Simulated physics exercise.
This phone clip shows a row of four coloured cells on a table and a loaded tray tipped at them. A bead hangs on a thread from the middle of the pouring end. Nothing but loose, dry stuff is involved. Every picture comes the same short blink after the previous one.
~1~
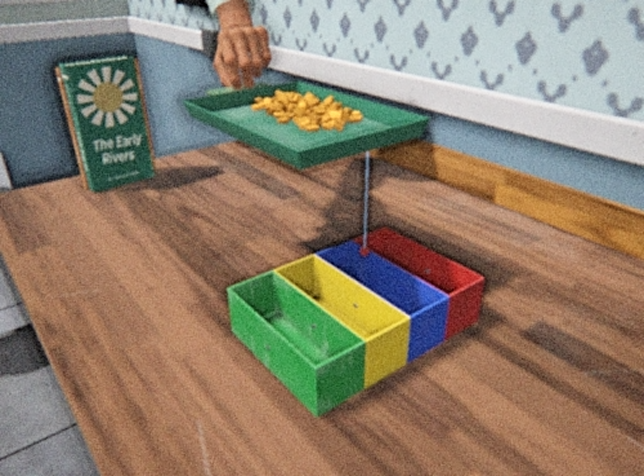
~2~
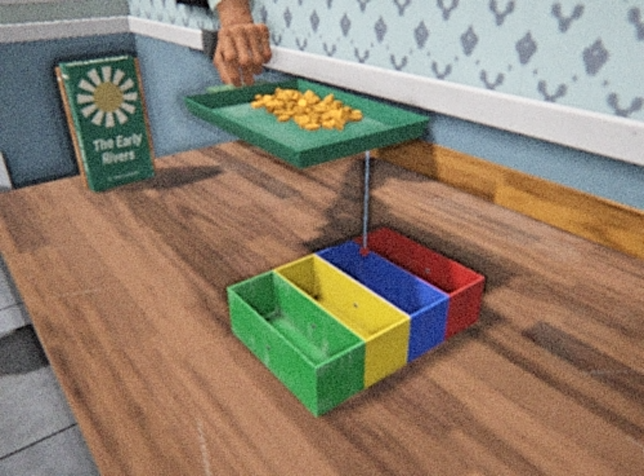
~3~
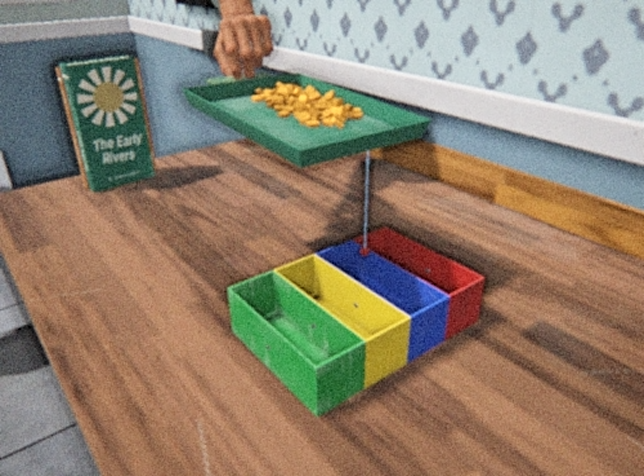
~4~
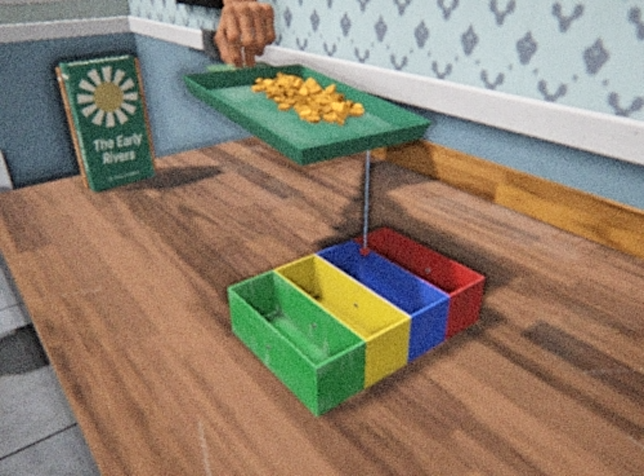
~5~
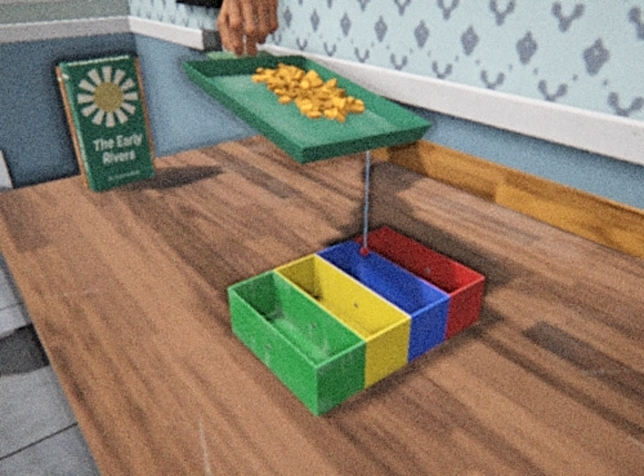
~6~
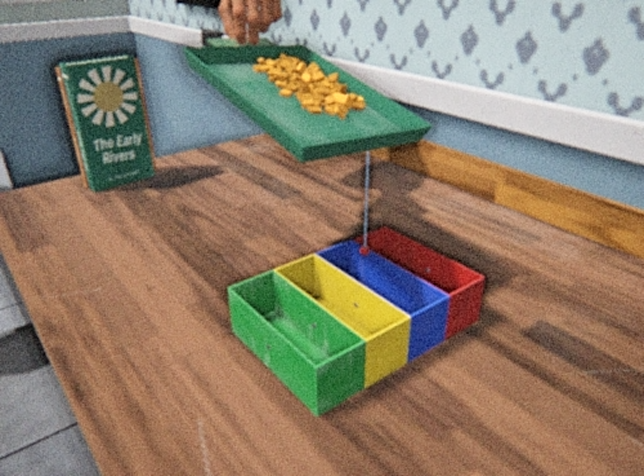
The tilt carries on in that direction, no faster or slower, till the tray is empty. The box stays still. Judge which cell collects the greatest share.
I would say the red one.
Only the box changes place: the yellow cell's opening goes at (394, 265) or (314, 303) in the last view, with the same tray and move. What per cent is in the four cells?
The first comes to 100 percent and the second to 30 percent.
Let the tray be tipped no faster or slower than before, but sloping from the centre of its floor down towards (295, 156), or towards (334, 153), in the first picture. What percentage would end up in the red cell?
Lab note: Try one about 0 %, try two 0 %.
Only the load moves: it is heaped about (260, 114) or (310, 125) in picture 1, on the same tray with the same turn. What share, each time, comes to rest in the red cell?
First some 50, then 60 per cent.
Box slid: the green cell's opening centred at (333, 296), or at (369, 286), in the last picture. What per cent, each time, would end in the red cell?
First 40 per cent, second 0 per cent.
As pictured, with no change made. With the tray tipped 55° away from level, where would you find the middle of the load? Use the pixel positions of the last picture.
Near (392, 116).
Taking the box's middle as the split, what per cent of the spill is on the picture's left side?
Roughly 0 in a hundred.
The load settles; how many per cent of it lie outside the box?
That comes to some 40 per cent.
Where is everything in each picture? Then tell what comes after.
Corners of the pouring end near (300, 148) and (422, 118), level; middle of the load near (302, 108), small crackers; bead on its thread near (365, 251); green cell near (341, 374); yellow cell near (387, 348); blue cell near (428, 325); red cell near (464, 305), in the first frame.
Corners of the pouring end near (301, 148) and (422, 118), level; middle of the load near (303, 106), in the second frame.
Corners of the pouring end near (302, 147) and (423, 119), tipped barely, lowest at the right corner; middle of the load near (303, 101), in the third frame.
Corners of the pouring end near (303, 145) and (424, 121), tipped a little, lowest at the right corner; middle of the load near (304, 94), in the fourth frame.
Corners of the pouring end near (304, 144) and (424, 122), tipped a little, lowest at the right corner; middle of the load near (305, 87), in the fifth frame.
Corners of the pouring end near (306, 143) and (425, 124), tipped a little, lowest at the right corner; middle of the load near (306, 80); green cell near (341, 373); yellow cell near (387, 348); blue cell near (428, 325); red cell near (464, 304), in the sixth frame.
Shortly afterwards, tray tipped steeply; the whole lot on the tray.
Next, tray tipped right over; near two thirds on the tray; near a quarter in the red cell; only a few in the blue cell; near a quarter falling or outside the box.
Some moments later, tray tipped past a quarter turn; near half in the red cell; a little in the blue cell; near a third falling or outside the box.
In the end, tray tipped past a quarter turn; near half in the red cell; a little in the blue cell; none at all in the green cell; none at all in the yellow cell; near a third outside the box.
